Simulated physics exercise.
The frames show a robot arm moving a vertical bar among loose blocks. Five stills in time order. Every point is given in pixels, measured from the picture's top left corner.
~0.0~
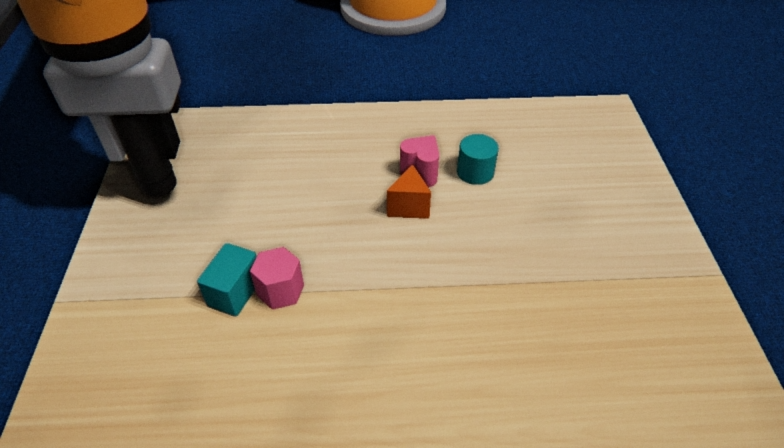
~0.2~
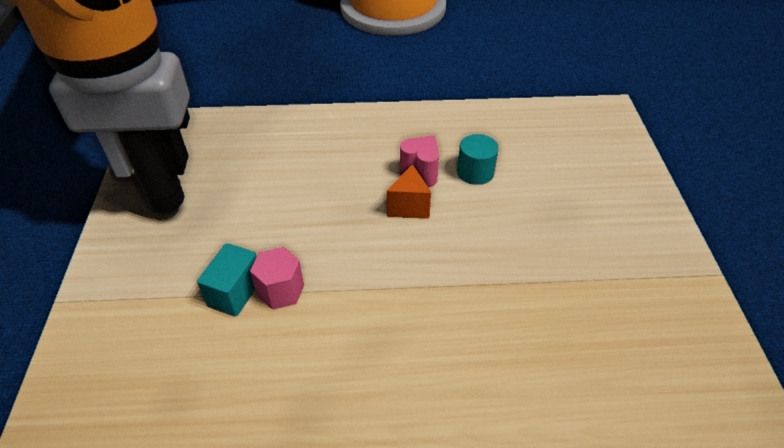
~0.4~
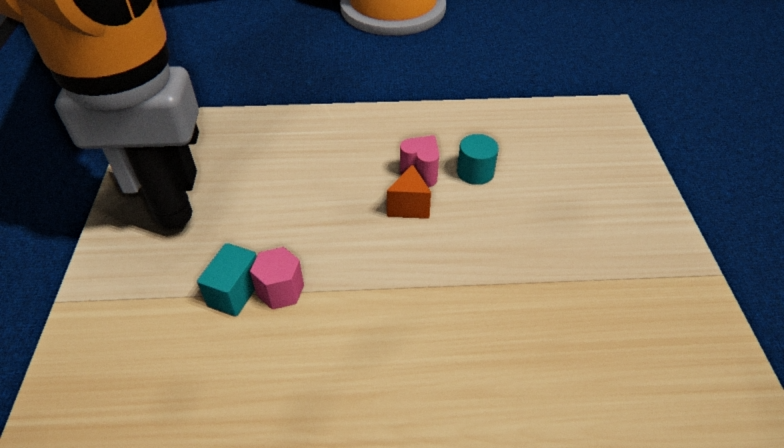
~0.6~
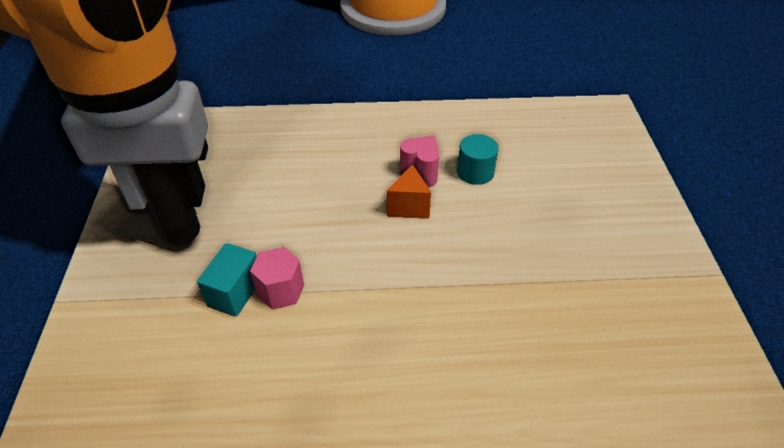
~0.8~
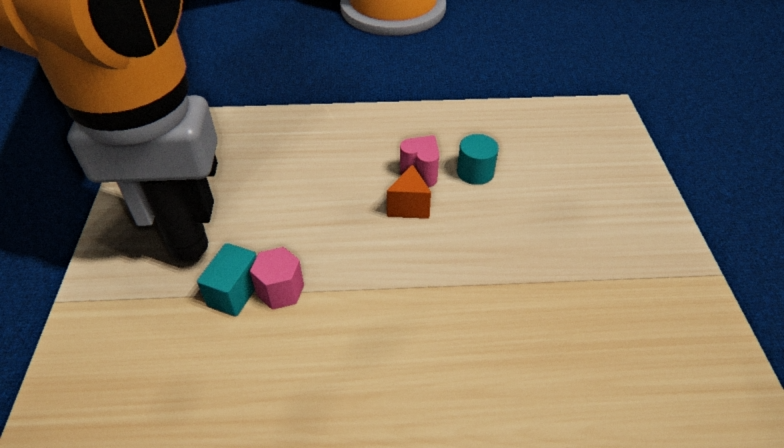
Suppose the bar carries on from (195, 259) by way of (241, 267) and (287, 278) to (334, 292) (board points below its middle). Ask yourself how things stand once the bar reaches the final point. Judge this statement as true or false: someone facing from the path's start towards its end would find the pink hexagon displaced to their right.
That claim is true.
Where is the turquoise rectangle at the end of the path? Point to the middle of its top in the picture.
The centre of its top face lies at (247, 280).
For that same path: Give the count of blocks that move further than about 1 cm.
I'm going with two.
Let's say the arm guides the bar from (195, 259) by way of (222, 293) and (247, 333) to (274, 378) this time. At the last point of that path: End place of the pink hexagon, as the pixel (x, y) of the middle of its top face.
The point I'd pick in the picture is (317, 272).
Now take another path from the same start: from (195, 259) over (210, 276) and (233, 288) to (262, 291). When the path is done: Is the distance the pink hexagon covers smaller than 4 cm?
The answer is no.
What follows on the original path. One third of the way, bar at (239, 256); turquoise rectangle at (238, 273), turned 35° clockwise; pink hexagon at (293, 277), turned 20° anticlockwise.
Two thirds of the way, bar at (286, 267); turquoise rectangle at (247, 280), turned 80° clockwise; pink hexagon at (301, 284), turned 40° anticlockwise.
At the end, bar at (333, 280); turquoise rectangle at (247, 280), turned 80° clockwise; pink hexagon at (322, 301), turned 30° clockwise.
